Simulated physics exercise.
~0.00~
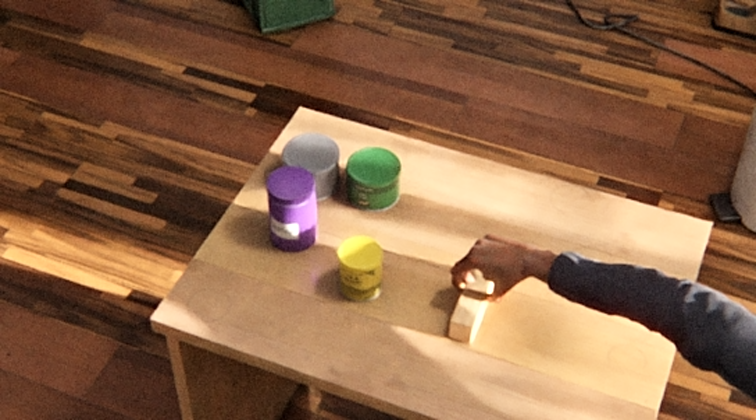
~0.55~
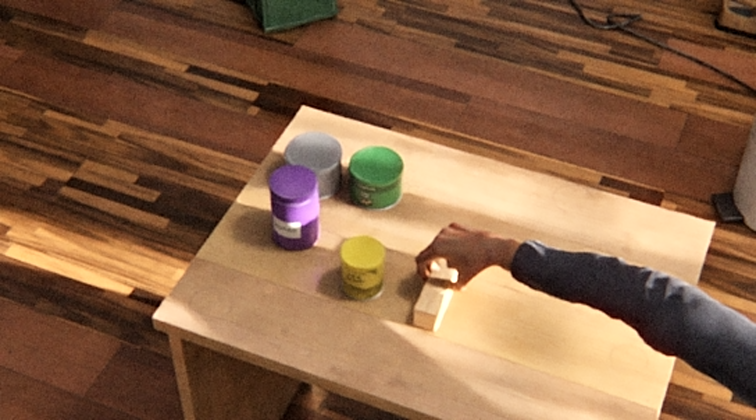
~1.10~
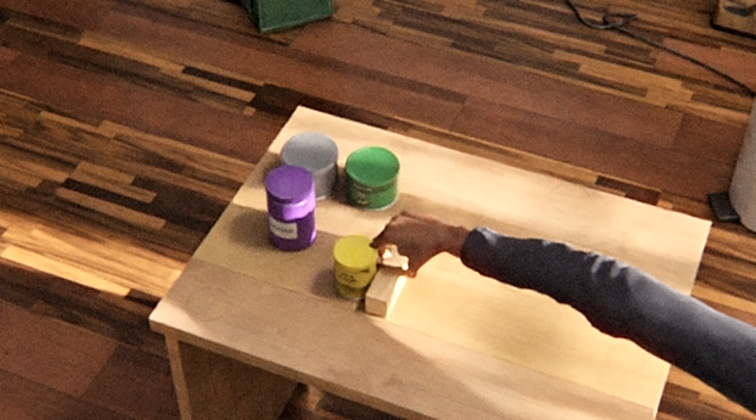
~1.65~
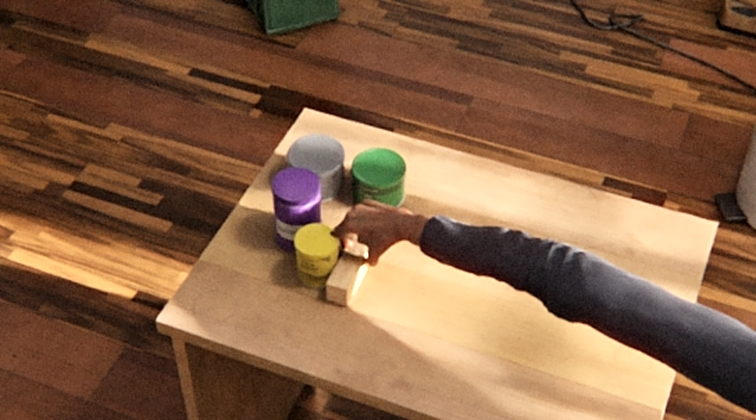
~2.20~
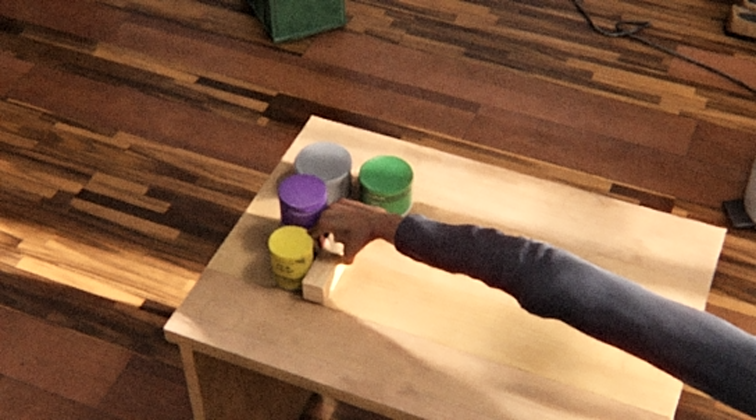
A hand in a dark sleeve slides a small wooden block leftward across a table, reaching the yellow tin and pushing it left until it stands upright in front of the purple jar, while the purple jar, grey tub and green tub stay in place.
